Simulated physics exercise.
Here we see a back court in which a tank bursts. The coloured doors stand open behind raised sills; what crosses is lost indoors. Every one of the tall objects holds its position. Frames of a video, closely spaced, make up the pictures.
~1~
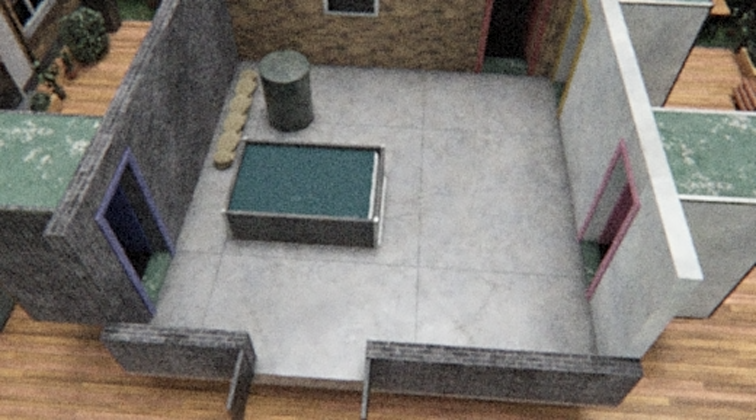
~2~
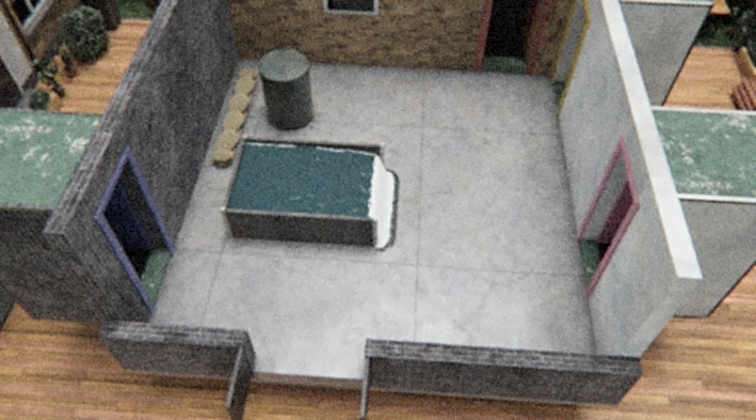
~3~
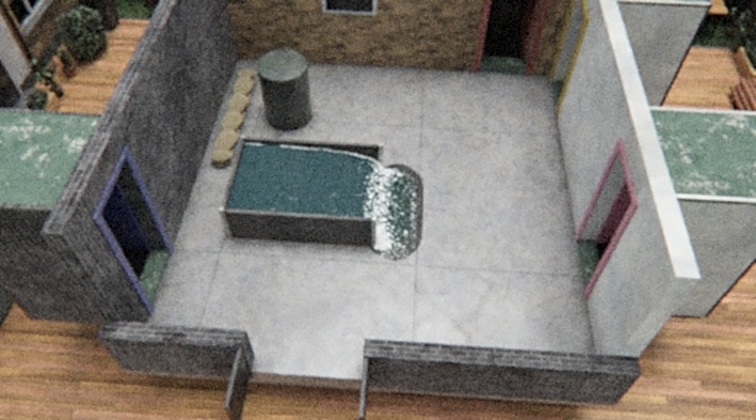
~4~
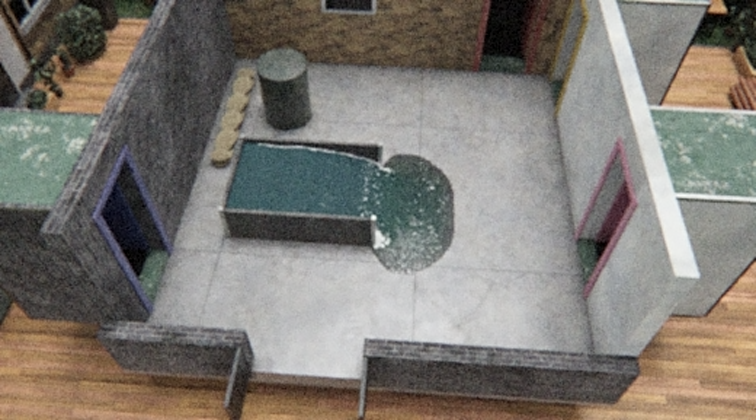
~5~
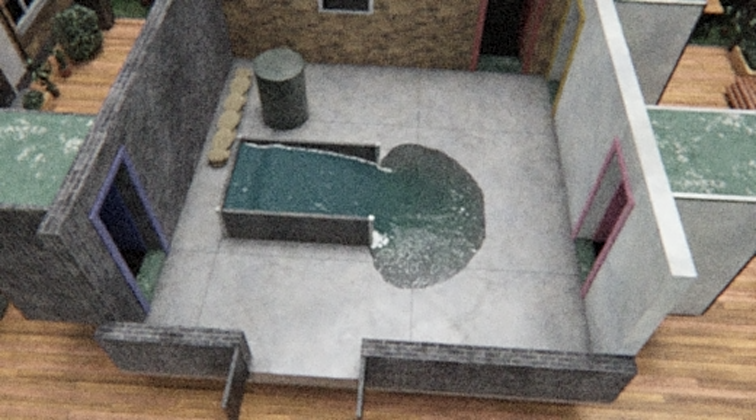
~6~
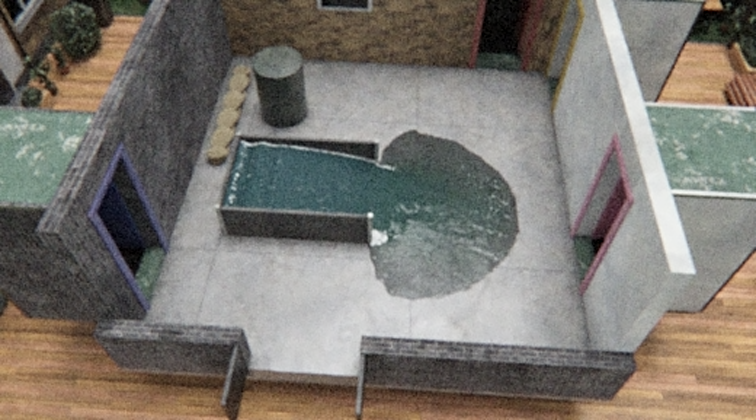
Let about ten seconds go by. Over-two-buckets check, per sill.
Pink door: Over, yellow door: Over, blue door: Within two, red door: Within two.
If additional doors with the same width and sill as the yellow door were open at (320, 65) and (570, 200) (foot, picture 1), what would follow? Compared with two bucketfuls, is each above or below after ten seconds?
Falls short; goes past it.
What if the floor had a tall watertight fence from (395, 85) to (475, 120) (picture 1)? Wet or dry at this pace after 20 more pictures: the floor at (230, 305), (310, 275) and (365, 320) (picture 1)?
Taking the points in order, they are high and dry, high and dry and high and dry.
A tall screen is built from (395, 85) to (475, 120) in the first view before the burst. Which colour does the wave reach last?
It's the door marked blue, I'd say.
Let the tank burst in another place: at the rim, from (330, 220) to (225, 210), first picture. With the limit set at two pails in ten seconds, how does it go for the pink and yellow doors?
The pink door falls short, the yellow door falls short.
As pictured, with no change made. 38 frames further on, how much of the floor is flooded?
The answer is around 80 per cent.
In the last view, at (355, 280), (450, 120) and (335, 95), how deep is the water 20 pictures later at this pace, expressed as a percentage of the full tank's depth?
Depths of roughly 0, 2 and 0 per cent.
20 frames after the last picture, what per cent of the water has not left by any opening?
Around 94 in a hundred.
A moment on, water covers 30 % of the floor; the pink door under two buckets in, the yellow door not reached, the blue door not reached, the red door not reached.
Next, water covers 40 % of the floor; the pink door over two buckets in, the yellow door wet at the sill, nothing in, the blue door not reached, the red door not reached.
Then, water covers 40 % of the floor; the pink door far over two buckets in, the yellow door under two buckets in, the blue door not reached, the red door wet at the sill, nothing in.
Later, water covers 80 % of the floor; the pink door far over two buckets in, the yellow door far over two buckets in, the blue door not reached, the red door wet at the sill, nothing in.
In the end, water covers 95 % of the floor; the pink door far over two buckets in, the yellow door far over two buckets in, the blue door wet at the sill, nothing in, the red door wet at the sill, nothing in.
